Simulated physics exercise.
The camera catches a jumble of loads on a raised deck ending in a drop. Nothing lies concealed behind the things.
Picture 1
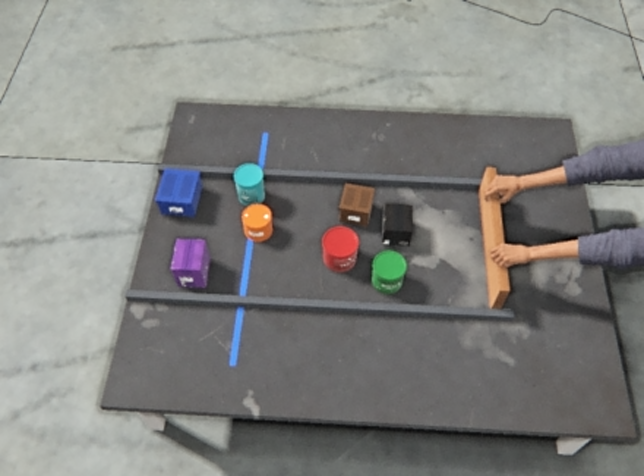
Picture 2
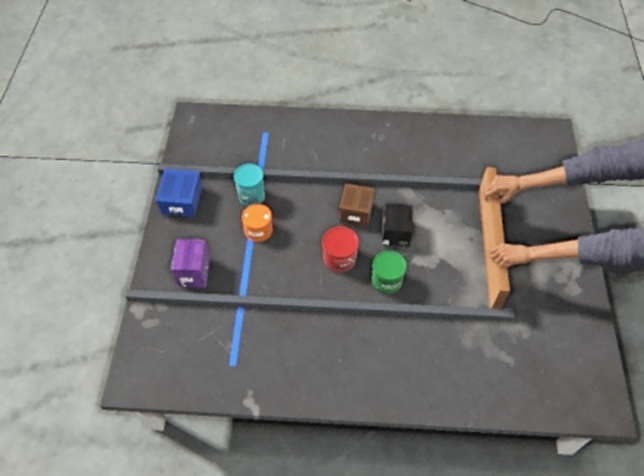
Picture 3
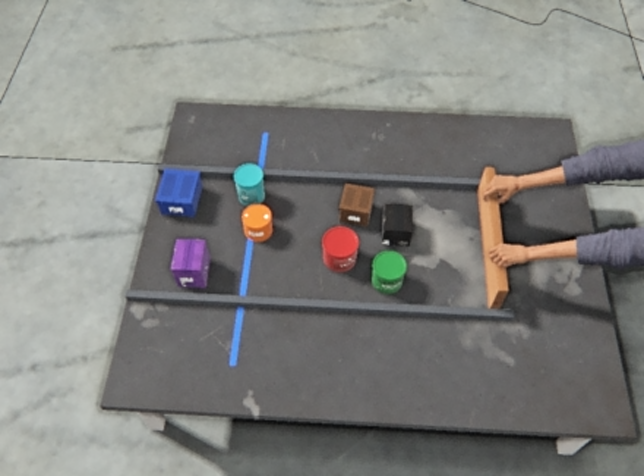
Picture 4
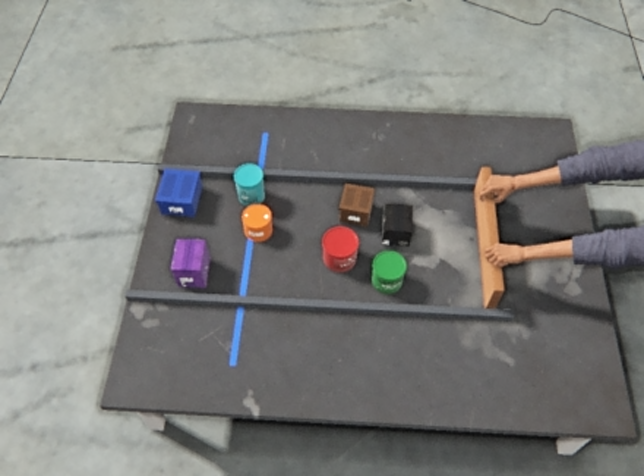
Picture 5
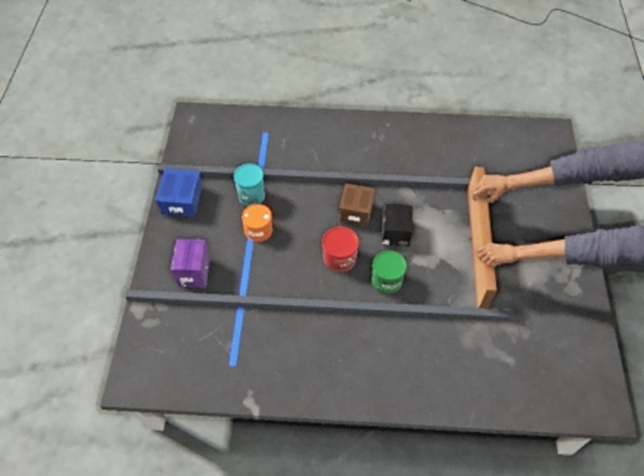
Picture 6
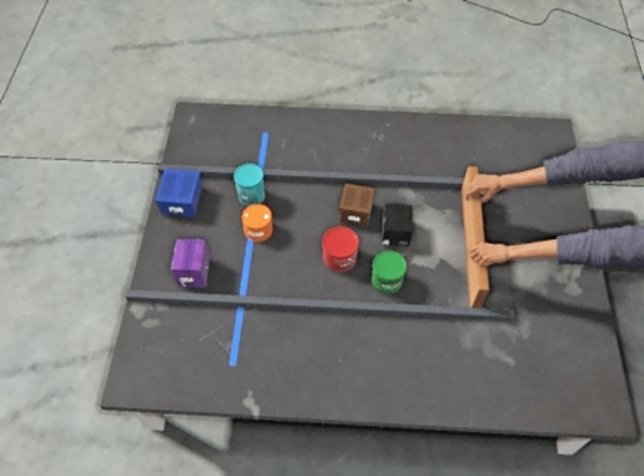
On a dark raised deck, two hands slide a wooden plank slightly left toward still, colourful loads.
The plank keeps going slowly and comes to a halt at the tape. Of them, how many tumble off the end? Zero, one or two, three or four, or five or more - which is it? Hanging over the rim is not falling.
The right band is zero.
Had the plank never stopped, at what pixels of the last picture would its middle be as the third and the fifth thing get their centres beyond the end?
At (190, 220) for the third, at (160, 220) for the fifth.
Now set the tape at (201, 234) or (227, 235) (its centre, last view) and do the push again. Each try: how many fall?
Counts per try: 1; 0.
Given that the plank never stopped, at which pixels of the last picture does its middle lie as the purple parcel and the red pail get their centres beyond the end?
(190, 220) and (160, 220), roughly.
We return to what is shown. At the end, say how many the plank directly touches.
That would be 3 of them.
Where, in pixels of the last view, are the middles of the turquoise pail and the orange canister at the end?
Near (212, 184) and (210, 218).
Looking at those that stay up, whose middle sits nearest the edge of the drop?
It's the blue tote.
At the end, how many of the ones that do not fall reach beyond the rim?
Number: 0.
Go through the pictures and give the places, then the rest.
Blue tote (180, 193); purple parcel (191, 263); turquoise pail (250, 186); plank (493, 237); tape (251, 236), in the first frame.
Purple parcel (191, 264); green pail (388, 273), in the second frame.
Turquoise pail (250, 186); black box (397, 225), in the third frame.
Blue tote (180, 193); plank (488, 236), in the fourth frame.
Purple parcel (191, 264); orange canister (258, 223), in the fifth frame.
Blue tote (180, 193); purple parcel (191, 264); turquoise pail (250, 186); plank (474, 236); tape (251, 236), in the sixth frame.
Early on, none off yet; blue tote at rest near (180, 193); purple parcel at rest near (191, 264); turquoise pail at rest near (250, 186).
Finally, the number that fall off is zero.
